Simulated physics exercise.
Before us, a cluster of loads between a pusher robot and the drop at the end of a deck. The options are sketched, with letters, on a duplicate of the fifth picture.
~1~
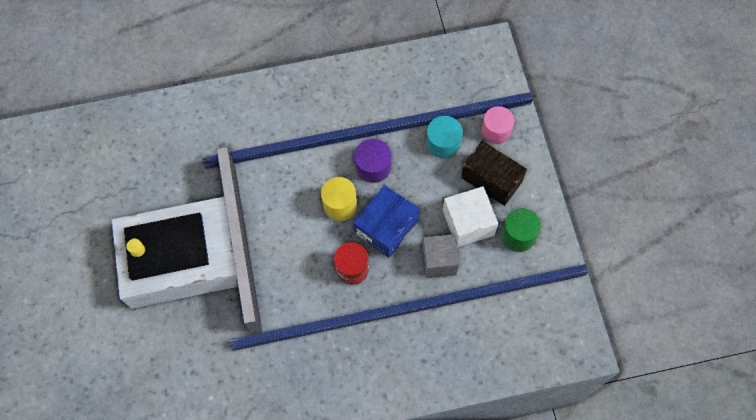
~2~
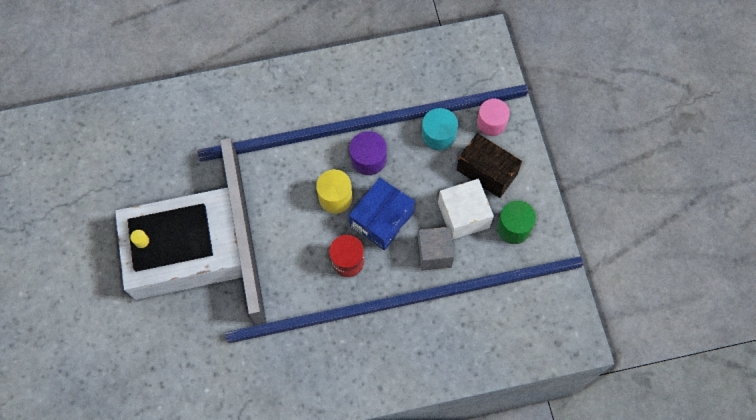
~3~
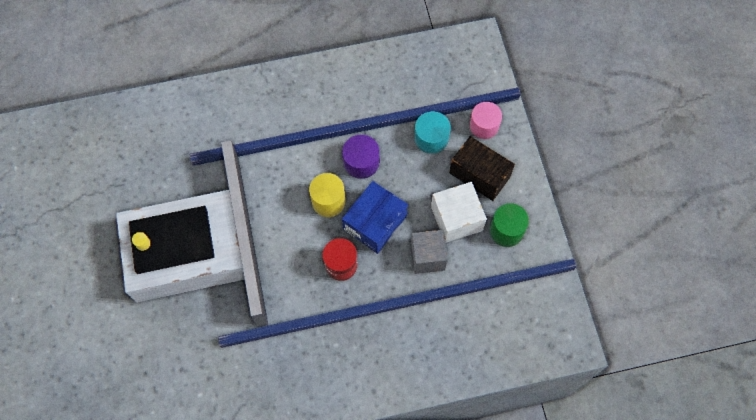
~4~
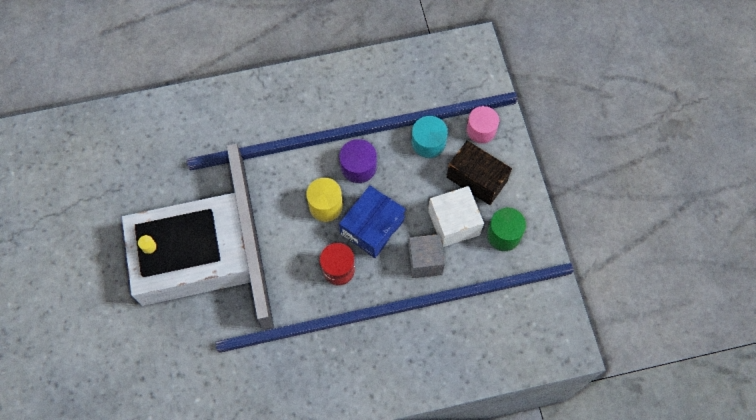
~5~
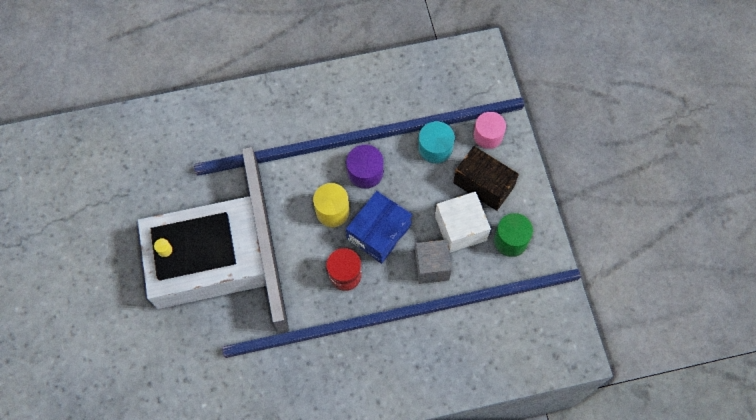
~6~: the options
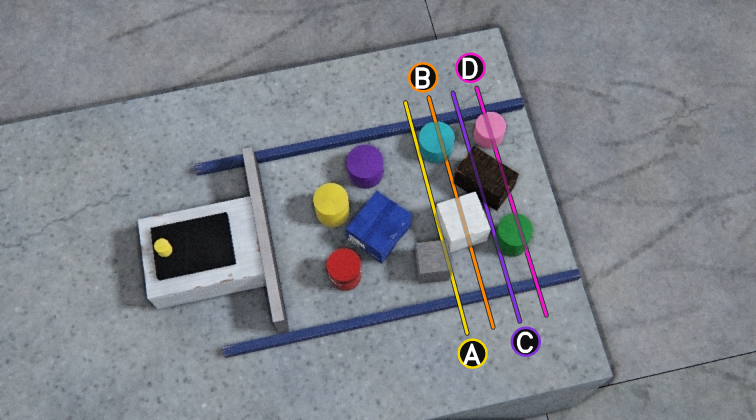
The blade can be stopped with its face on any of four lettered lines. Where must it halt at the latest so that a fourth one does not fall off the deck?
Up to line C.
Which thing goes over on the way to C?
It is the pink canister.
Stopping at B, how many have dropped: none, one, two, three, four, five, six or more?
The count is none.
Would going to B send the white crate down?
No.
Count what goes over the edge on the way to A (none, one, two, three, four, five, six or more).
The count is none.
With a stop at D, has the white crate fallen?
Yes.
On the marked copy, A at (435, 211); B at (459, 206); C at (485, 201); D at (510, 195).
With C. Early on, robot (282, 227); red pail (377, 265); blue parcel (390, 225).
Further on, robot (363, 210); green canister (535, 247); white crate (501, 228).
At the end, robot (424, 197); pink canister over the edge; black crate (542, 157); one fallen.
As for the rest, A is within the limit but short; B is within the limit but short; D drops five.
